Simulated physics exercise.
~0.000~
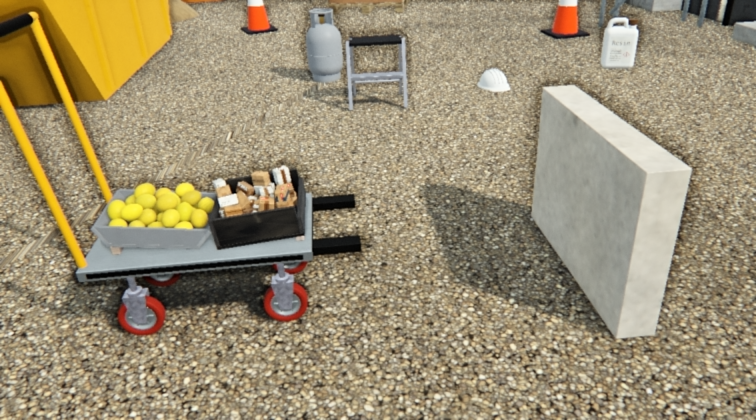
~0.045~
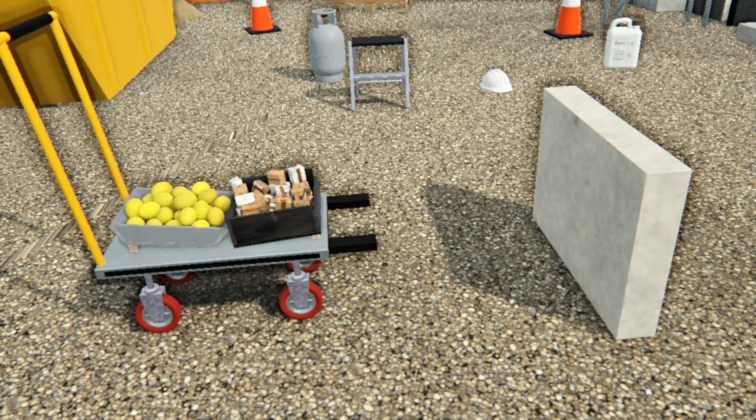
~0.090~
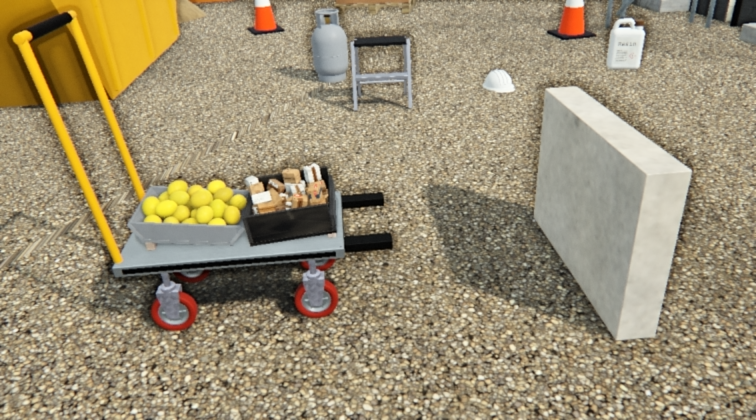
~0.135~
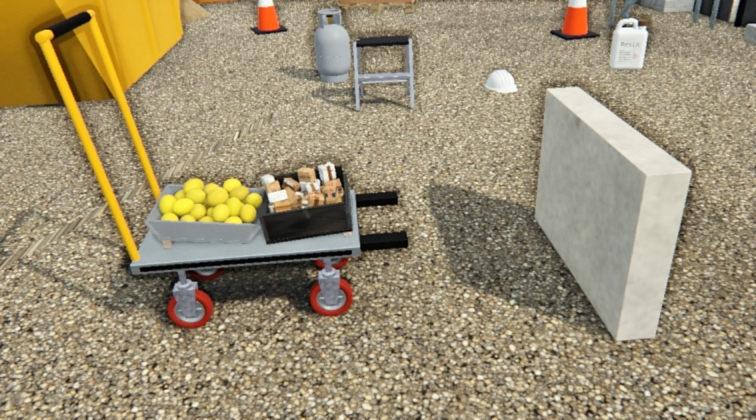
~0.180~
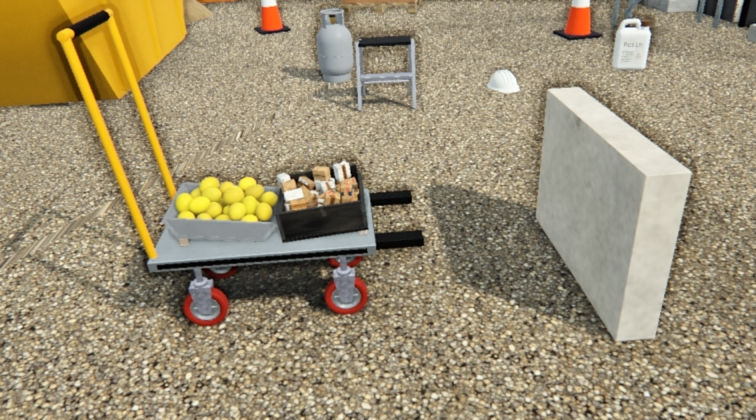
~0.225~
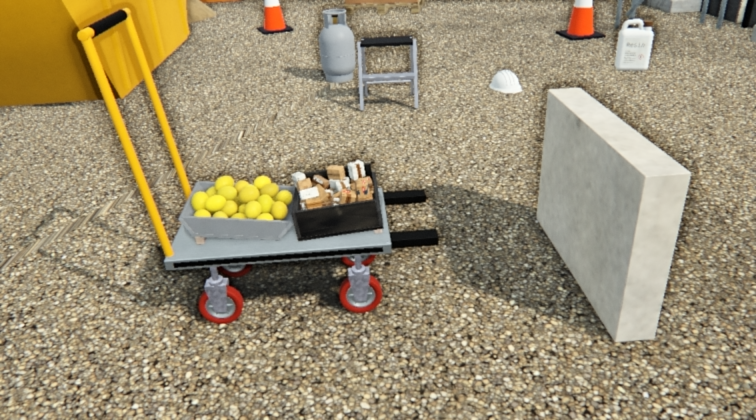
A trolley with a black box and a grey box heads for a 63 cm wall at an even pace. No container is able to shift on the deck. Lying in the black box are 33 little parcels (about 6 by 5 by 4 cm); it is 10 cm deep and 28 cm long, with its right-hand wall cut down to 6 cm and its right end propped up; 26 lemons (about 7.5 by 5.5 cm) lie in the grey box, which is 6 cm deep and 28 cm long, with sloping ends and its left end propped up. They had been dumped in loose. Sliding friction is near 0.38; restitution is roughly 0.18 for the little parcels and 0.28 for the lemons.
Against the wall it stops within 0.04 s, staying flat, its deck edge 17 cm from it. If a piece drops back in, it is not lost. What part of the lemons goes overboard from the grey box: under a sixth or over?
The kept share is above five sixths.
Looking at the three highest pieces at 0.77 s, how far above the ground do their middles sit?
Height, averaged: Around 50 cm.
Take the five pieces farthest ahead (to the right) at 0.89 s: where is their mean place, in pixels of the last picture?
Roughly at (566, 191).
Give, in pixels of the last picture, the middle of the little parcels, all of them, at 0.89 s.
Centre: Around (503, 189) px.
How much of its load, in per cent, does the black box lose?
Loss for the black box - 20 per cent.
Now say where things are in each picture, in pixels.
In the first frame (each is followed by its nearest rim corner in this view; the camera moves round a little), grey box, (94, 226); black box, (213, 220); 84 cm short of the stop; none out.
In the second frame, grey box, (113, 224); black box, (230, 218); 79 cm short of the stop.
In the third frame, grey box, (130, 222); black box, (247, 217); 73 cm short of the stop.
In the fourth frame, grey box, (148, 220); black box, (263, 215); 68 cm short of the stop.
In the fifth frame, grey box, (165, 218); black box, (280, 213); 62 cm short of the stop.
In the sixth frame, grey box, (182, 217); black box, (295, 212); 57 cm short of the stop; none out.
After 0.67 s, contact with the wall.
After 0.77 s, black box 29 in, 4 out and grey box 26 in, 0 out.
After 0.89 s, black box 27 in, 6 out and grey box 25 in, 1 out.
After 1.12 s, black box 26 in, 7 out and grey box 25 in, 1 out.
When it is over (at 1.63 s), black box 26 in, 7 out and grey box 25 in, 1 out. Asked share, 1 of 26, 4 per cent.
